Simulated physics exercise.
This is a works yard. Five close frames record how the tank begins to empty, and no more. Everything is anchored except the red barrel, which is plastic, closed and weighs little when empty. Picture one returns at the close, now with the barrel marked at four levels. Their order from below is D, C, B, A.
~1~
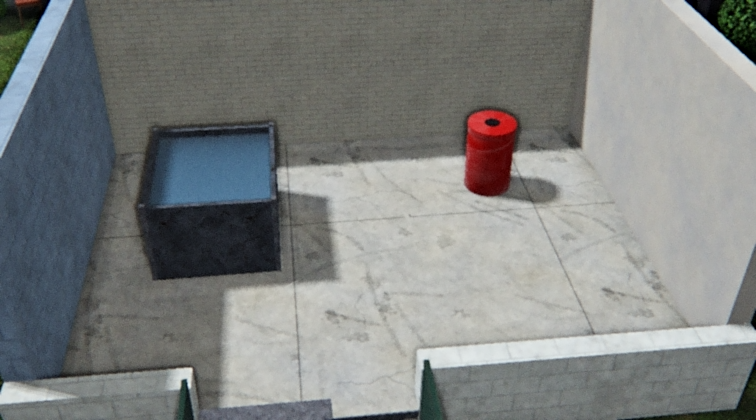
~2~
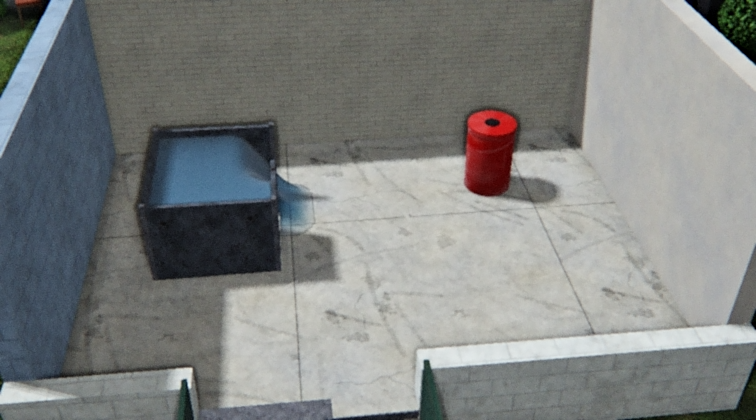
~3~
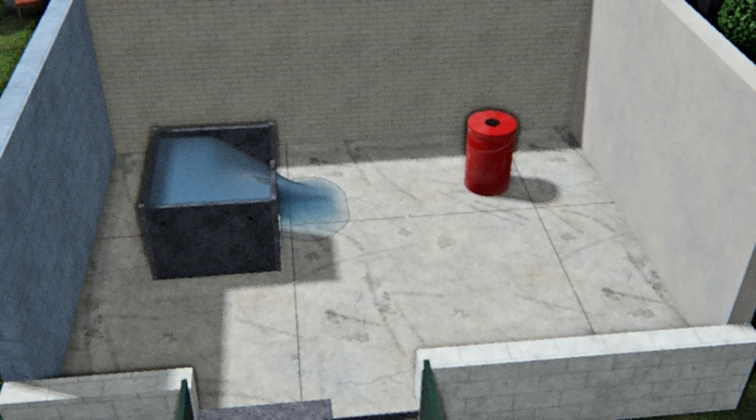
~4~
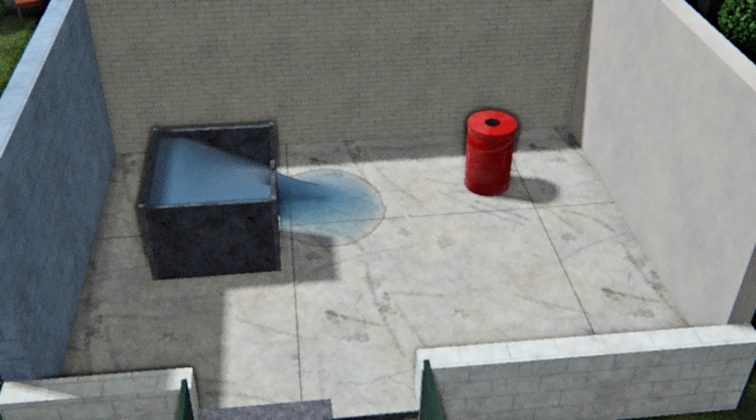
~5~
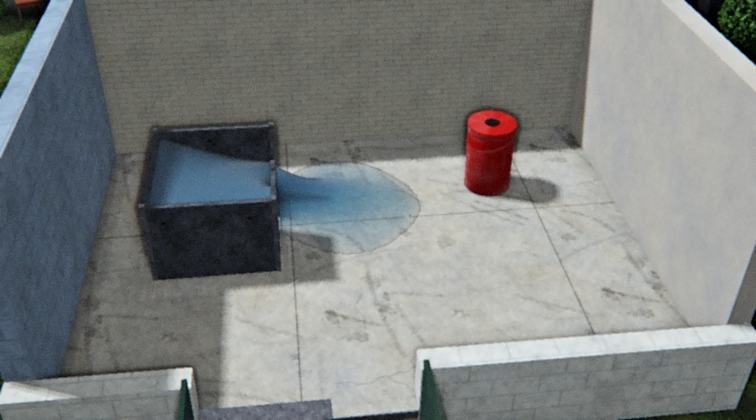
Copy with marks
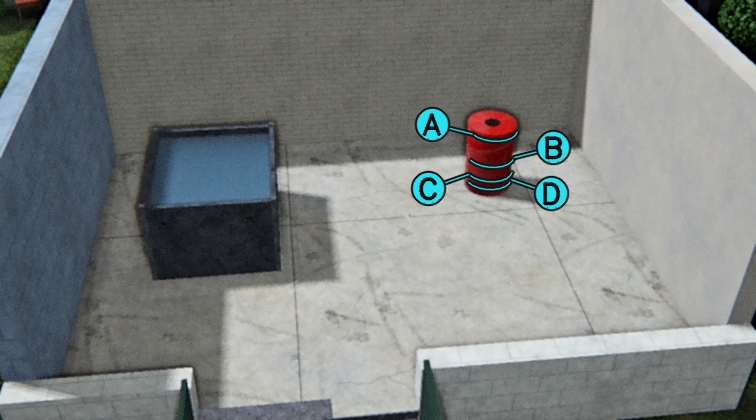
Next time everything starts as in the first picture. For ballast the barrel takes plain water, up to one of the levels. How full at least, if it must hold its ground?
Choose B.
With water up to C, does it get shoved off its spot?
Yes.
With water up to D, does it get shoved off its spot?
Yes, it does.
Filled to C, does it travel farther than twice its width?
No, less.
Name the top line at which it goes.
Here it is line C.
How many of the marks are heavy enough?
Two of them.
In cyan, A at (498, 141); B at (495, 167); C at (494, 181); D at (493, 189); from the bottom up D, C, B, A.
With A, it does not move.
With B, it does not move.
With C, it is pushed about half its own width away.
With D, it is pushed about twice its own width away.
